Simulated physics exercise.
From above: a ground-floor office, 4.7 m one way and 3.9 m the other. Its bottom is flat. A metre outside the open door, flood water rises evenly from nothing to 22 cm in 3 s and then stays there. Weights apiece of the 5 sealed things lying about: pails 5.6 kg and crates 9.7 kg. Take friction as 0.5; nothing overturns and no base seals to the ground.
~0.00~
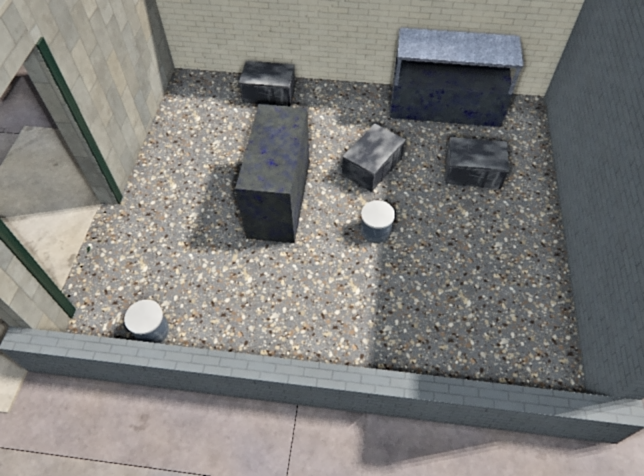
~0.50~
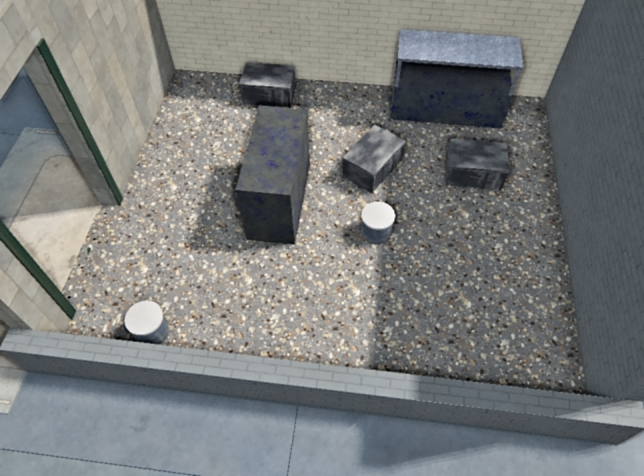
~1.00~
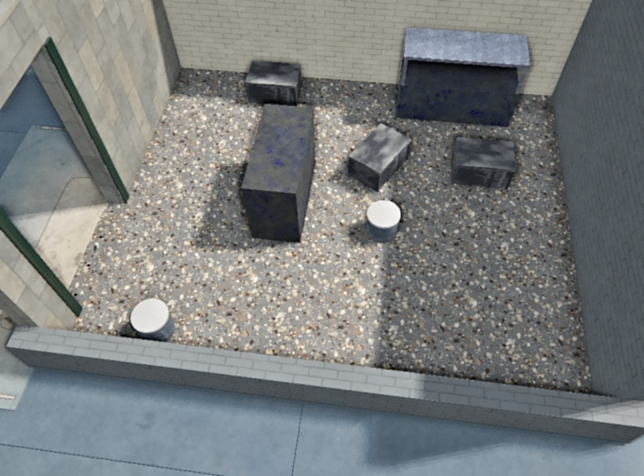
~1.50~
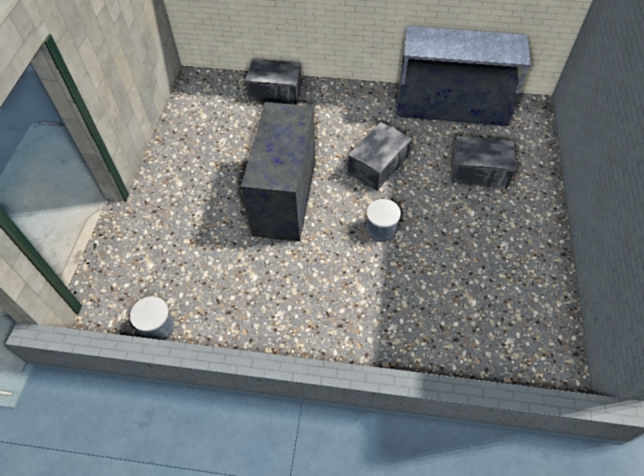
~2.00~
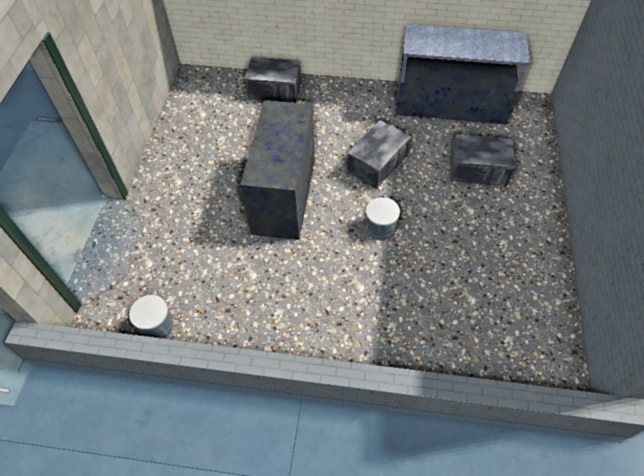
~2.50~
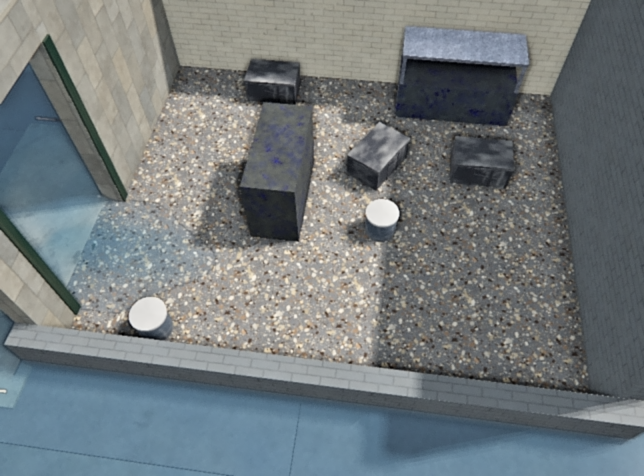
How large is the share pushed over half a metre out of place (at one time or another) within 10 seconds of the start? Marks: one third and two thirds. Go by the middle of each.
Share: Between one and two thirds.
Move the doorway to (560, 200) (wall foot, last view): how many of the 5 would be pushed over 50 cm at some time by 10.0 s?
In that case 5 of them.
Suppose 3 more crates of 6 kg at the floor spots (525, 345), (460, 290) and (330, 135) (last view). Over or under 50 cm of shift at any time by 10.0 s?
In turn: More, past it, short of it.
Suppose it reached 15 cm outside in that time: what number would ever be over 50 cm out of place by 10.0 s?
Then 1.
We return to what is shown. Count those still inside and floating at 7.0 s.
1 of them.
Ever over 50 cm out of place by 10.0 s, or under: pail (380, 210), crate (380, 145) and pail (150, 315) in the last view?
In that order: Under, short of it, past it.
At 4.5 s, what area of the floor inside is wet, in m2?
About 8.0 m2.
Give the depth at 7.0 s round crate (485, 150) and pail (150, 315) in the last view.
About 3 and 13 cm.
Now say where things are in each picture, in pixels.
In the first frame, a pail at (143, 316), on the bottom; a crate at (267, 73), on the bottom; water covers 0.0 m2; 0 of 5 have shifted.
In the second frame, a pail at (144, 317) rests on the ground; a crate at (267, 74) rests on the ground; 0.0 m2 under water; 0 of 5 have shifted.
In the third frame, a pail at (149, 315) rests on the ground; a crate at (273, 73) rests on the ground; 0.0 m2 under water; 0 of 5 have shifted.
In the fourth frame, a pail at (149, 313), on the bottom; a crate at (274, 71) rests on the ground; 0.0 m2 under water; 0 of 5 have shifted.
In the fifth frame, a pail at (148, 311), on the bottom; a crate at (273, 69), on the bottom; 0.3 m2 under water; 0 of 5 have shifted.
In the sixth frame, a pail at (148, 313) rests on the ground; a crate at (272, 71) rests on the ground; 1.0 m2 under water; 0 of 5 have shifted.
After 3.5 s 0 of 5 are over 50 cm from their spots; 0 afloat.
After 4.5 s 1 of 5 are over 50 cm from their spots; 0 afloat.
After 7.0 s 1 of 5 are over 50 cm from their spots; 1 afloat.
After 10.0 s 3 of 5 are over 50 cm from their spots, and 3 have been at some point; 4 afloat.
